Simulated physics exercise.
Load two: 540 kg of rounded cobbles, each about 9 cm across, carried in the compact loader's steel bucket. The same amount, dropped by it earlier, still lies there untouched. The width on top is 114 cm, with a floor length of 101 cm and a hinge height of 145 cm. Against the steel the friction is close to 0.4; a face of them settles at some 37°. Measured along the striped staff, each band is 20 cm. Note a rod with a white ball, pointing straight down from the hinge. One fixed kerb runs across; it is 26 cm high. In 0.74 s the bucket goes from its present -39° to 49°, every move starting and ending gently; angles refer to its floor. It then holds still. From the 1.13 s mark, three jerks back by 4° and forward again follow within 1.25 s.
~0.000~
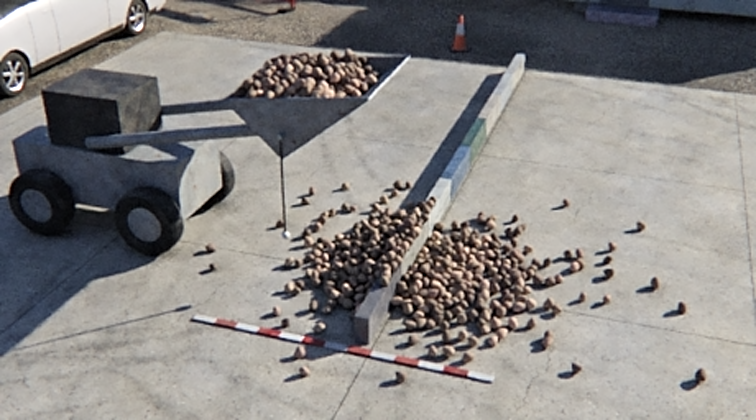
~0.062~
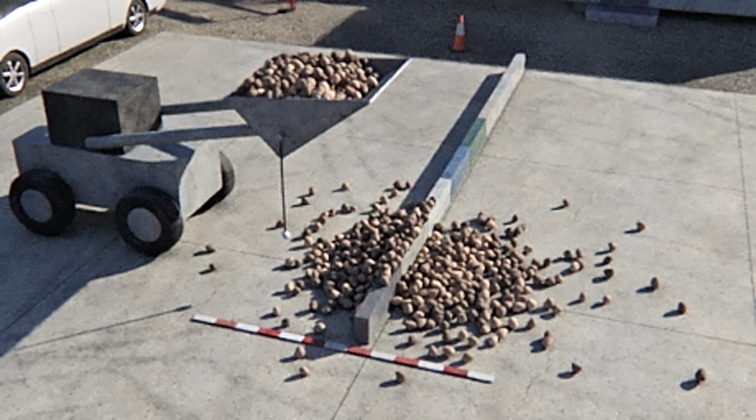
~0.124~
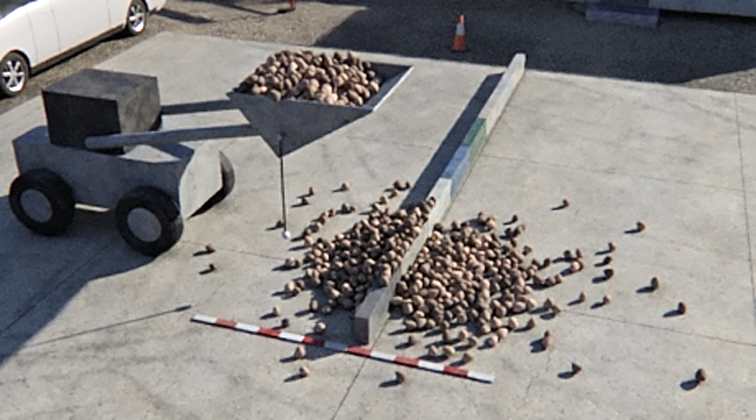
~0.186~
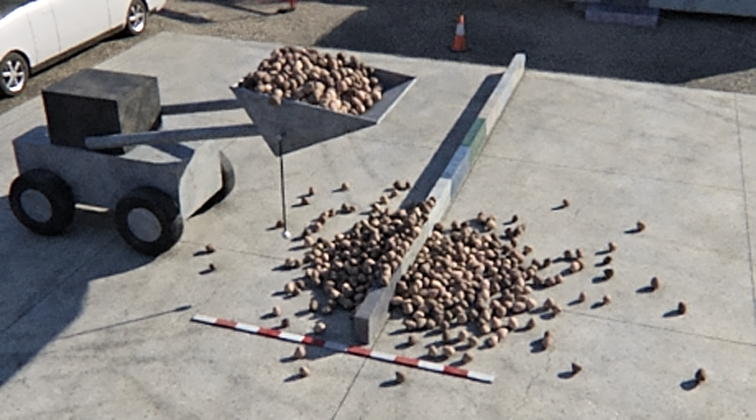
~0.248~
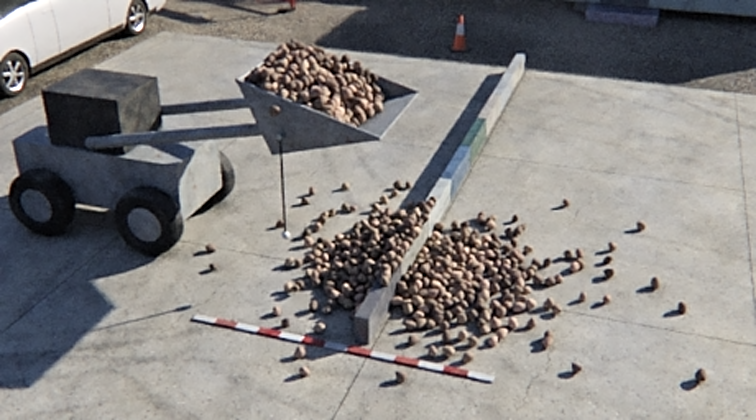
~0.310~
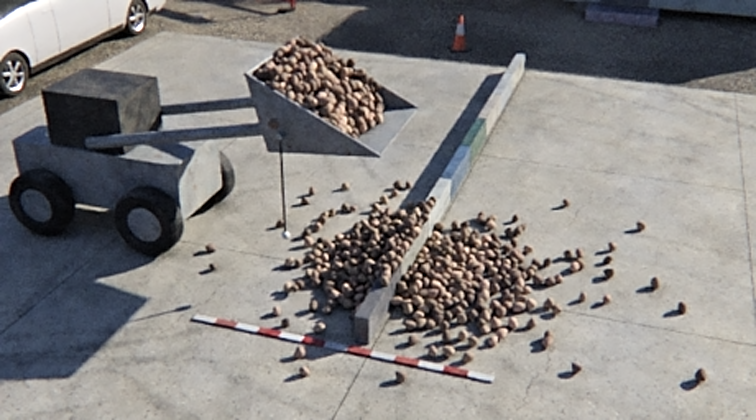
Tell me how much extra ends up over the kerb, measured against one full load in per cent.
The extra comes to about 38 percent of a load.
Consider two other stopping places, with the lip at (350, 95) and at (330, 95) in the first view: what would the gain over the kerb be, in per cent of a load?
20 %, then 5 %.
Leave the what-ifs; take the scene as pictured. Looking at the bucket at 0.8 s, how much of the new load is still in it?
Still inside: Some 55 %.
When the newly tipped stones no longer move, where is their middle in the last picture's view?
They end up centred around (386, 250).
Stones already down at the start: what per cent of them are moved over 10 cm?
Roughly 30 % of them.
After 0.6 s the floor is at 35°; in per cent of one load, 100 in the bucket, 58 on this side of the kerb, 44 over the kerb; the foremost stones are at (638, 280).
After 0.8 s the floor is at 49°; in per cent of one load, 57 in the bucket, 101 on this side of the kerb, 44 over the kerb; the foremost stones are at (638, 280).
After 2.8 s the floor is at 49°; in per cent of one load, 0 in the bucket, 120 on this side of the kerb, 82 over the kerb; the foremost stones are at (644, 300).
After 5.5 s the floor is at 49°; in per cent of one load, 0 in the bucket, 120 on this side of the kerb, 82 over the kerb; the foremost stones are at (644, 300). Net gain over the kerb, 38.
